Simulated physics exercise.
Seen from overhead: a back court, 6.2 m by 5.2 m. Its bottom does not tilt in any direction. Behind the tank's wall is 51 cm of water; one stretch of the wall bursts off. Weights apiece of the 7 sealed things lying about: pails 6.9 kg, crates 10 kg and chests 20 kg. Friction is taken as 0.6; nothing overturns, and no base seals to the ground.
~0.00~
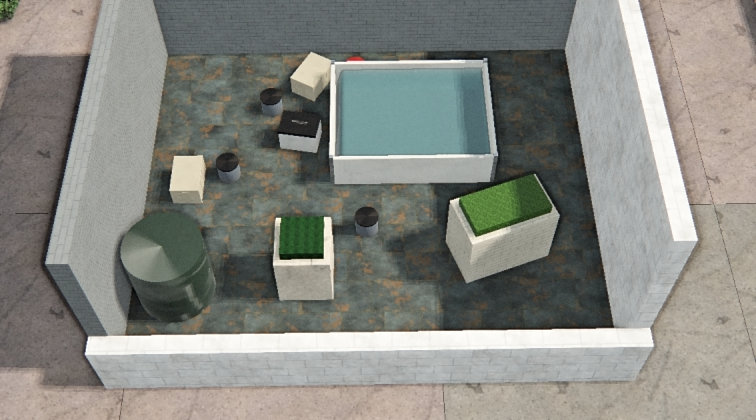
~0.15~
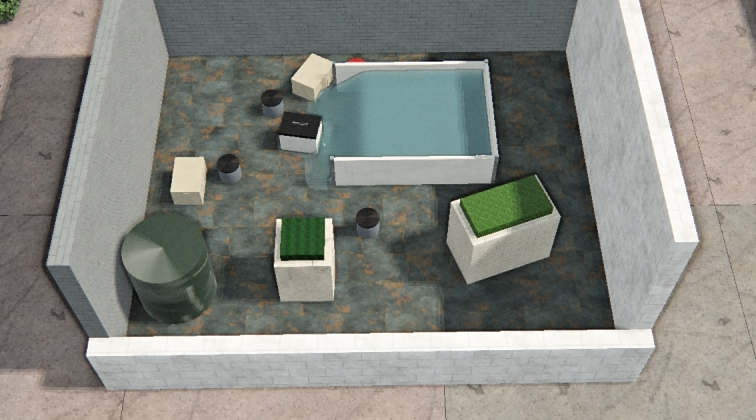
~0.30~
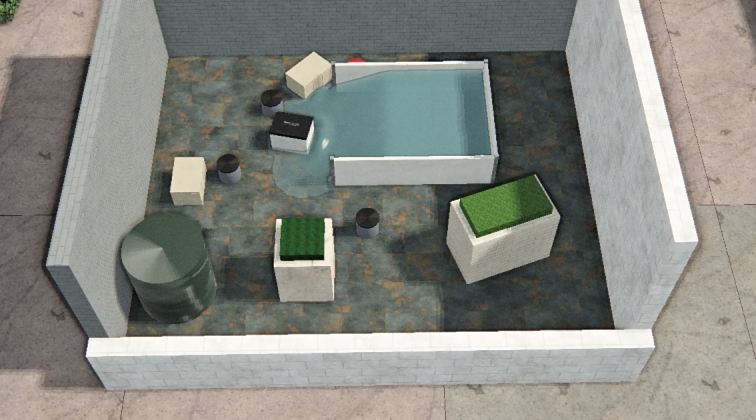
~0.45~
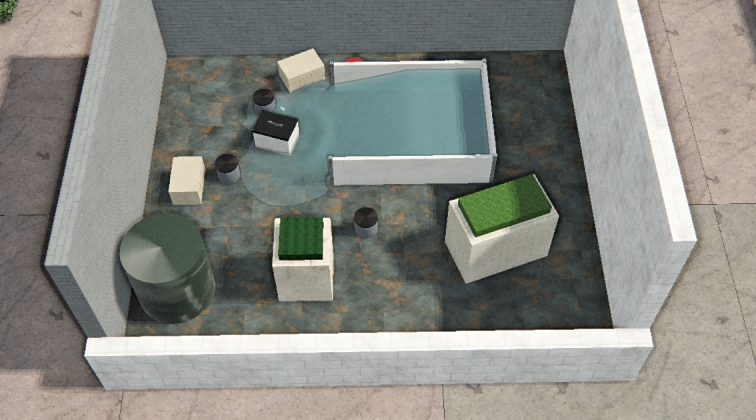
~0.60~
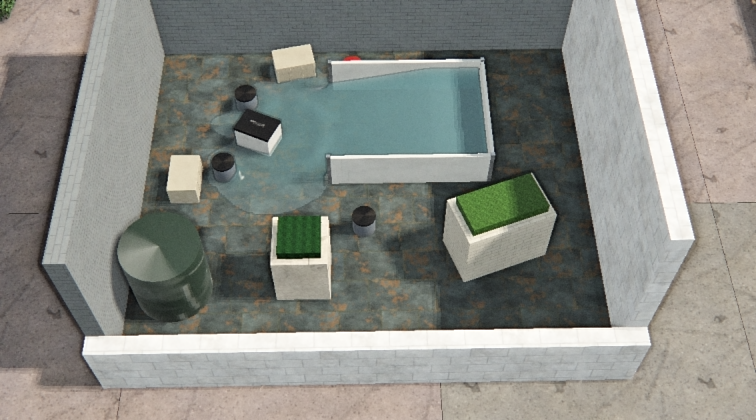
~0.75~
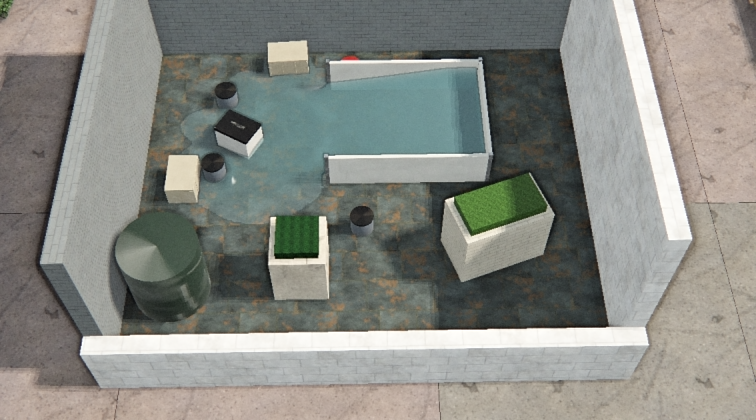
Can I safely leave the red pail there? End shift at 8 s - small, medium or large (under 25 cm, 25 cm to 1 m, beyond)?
Large.
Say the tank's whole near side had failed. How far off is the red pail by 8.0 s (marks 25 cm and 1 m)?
So, for the red pail: It holds steady.
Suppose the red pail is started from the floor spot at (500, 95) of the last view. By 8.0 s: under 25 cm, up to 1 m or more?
I'd say it does not really move.
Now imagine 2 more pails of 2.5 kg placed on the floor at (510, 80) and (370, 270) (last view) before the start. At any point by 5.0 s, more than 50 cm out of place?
First not far enough, second not far enough.
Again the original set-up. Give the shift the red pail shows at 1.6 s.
Around 0 cm from the start by that time.
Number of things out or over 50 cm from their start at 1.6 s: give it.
Tally at that time: 4.
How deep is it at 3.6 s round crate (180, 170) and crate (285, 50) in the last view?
Depth approx. 21 cm / 9 cm.
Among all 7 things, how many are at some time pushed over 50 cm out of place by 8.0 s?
By my count, 7.
After 1.6 s the red pail is near (350, 64), 0.0 m from its start, aground; 4 afloat.
After 3.6 s the red pail is near (356, 66), 0.1 m from its start, aground; 5 afloat.
After 5.6 s the red pail is near (519, 65), 2.6 m from its start, aground; 4 afloat.
After 8.0 s the red pail is near (535, 102), 2.8 m from its start, aground; 2 afloat.
